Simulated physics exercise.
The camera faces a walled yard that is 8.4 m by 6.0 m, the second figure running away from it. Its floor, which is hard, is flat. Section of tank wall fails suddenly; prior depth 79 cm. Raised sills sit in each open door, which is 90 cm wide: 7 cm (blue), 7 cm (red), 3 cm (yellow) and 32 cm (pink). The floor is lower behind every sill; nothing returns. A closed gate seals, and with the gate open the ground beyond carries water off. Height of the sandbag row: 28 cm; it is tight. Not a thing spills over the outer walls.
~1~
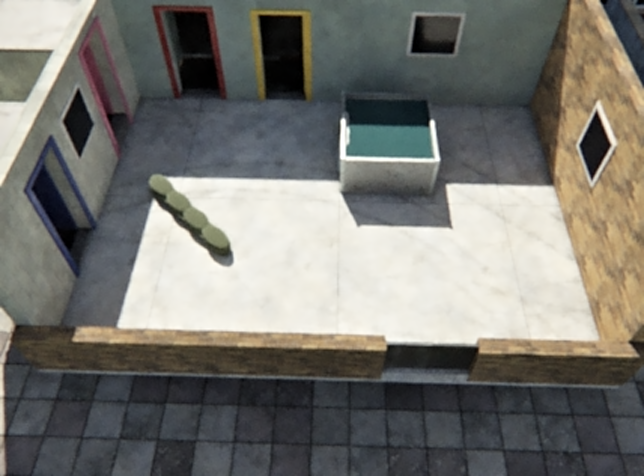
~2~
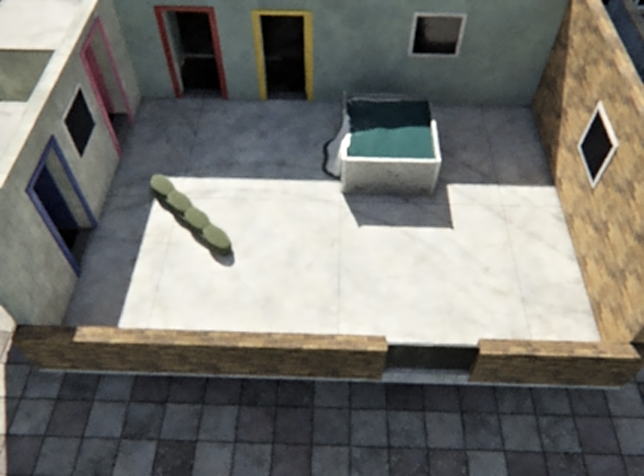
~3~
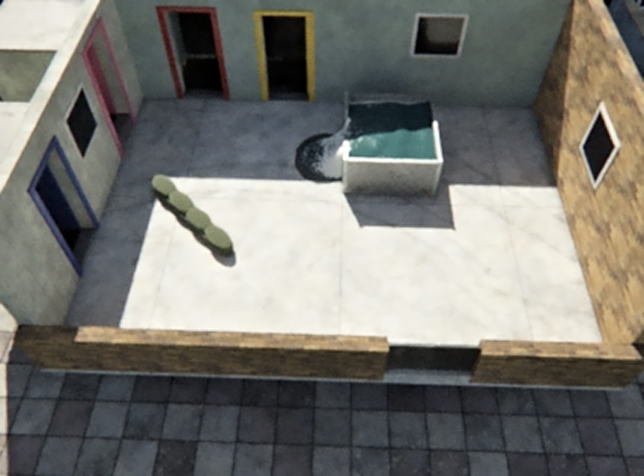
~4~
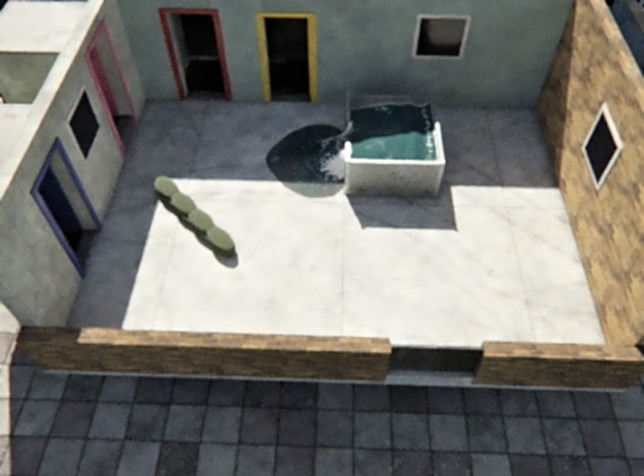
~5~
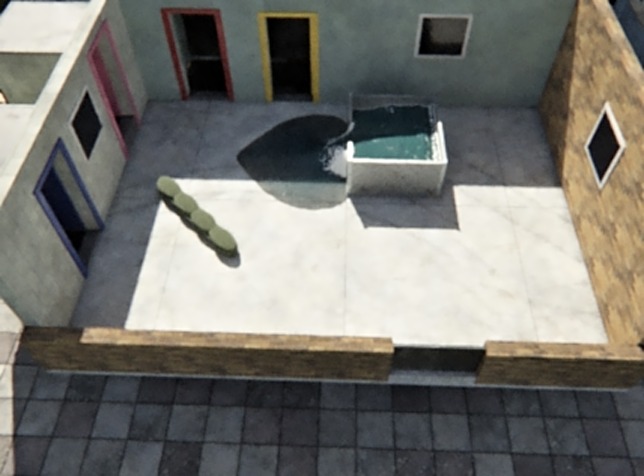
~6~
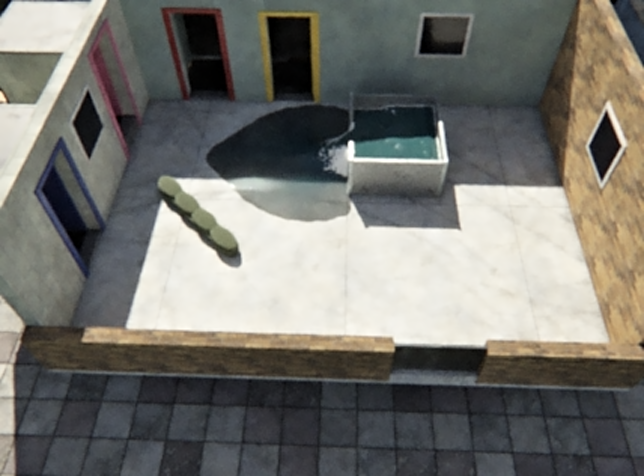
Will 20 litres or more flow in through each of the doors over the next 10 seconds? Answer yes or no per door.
Blue door: No, red door: Yes, yellow door: Yes, pink door: No.
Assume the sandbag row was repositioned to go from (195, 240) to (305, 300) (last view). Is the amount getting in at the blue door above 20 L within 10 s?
Outcome - blue: Fail.
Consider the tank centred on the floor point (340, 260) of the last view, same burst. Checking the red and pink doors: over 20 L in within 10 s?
Red: Too much; pink: Within limit.
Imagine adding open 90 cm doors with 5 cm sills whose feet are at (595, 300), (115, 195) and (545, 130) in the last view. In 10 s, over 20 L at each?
In turn: Short of it, beyond it, short of it.
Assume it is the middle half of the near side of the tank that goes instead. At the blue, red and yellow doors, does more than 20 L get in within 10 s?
In that case, blue door: Less than that, red door: Less than that, yellow door: Less than that.
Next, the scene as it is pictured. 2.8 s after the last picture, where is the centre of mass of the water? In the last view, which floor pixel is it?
Close to (274, 162) in the last picture.
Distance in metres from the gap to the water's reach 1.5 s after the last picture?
About 5.0 m out.
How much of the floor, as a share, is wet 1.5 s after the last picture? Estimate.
Some 30 per cent of it.
Then, 0.7 s after the last picture water covers 30 % of the floor and is deepest (41 cm) near (346, 158); blue door not reached, red door 11 cm at the sill, 0 L in, yellow door 6 cm at the sill, 6 L in, pink door 16 cm at the sill, 0 L in.
Then, 1.5 s after the last picture water covers 30 % of the floor and is deepest (36 cm) near (157, 102); blue door not reached, red door 11 cm at the sill, 7 L in, yellow door 5 cm at the sill, 28 L in, pink door 25 cm at the sill, 0 L in.
Then, 2.8 s after the last picture water covers 40 % of the floor and is deepest (23 cm) near (139, 129); blue door 3 cm at the sill, 0 L in, red door 17 cm at the sill, 22 L in, yellow door 5 cm at the sill, 41 L in, pink door 22 cm at the sill, 0 L in.
Then, 5.3 s after the last picture water covers 55 % of the floor and is deepest (14 cm) near (62, 349); blue door 3 cm at the sill, 0 L in, red door 11 cm at the sill, 97 L in, yellow door 8 cm at the sill, 64 L in, pink door 8 cm at the sill, 0 L in.
Then, 9.3 s after the last picture water covers 80 % of the floor and is deepest (8 cm) near (225, 225); blue door 2 cm at the sill, 0 L in, red door 7 cm at the sill, 116 L in, yellow door 7 cm at the sill, 114 L in, pink door 7 cm at the sill, 0 L in.
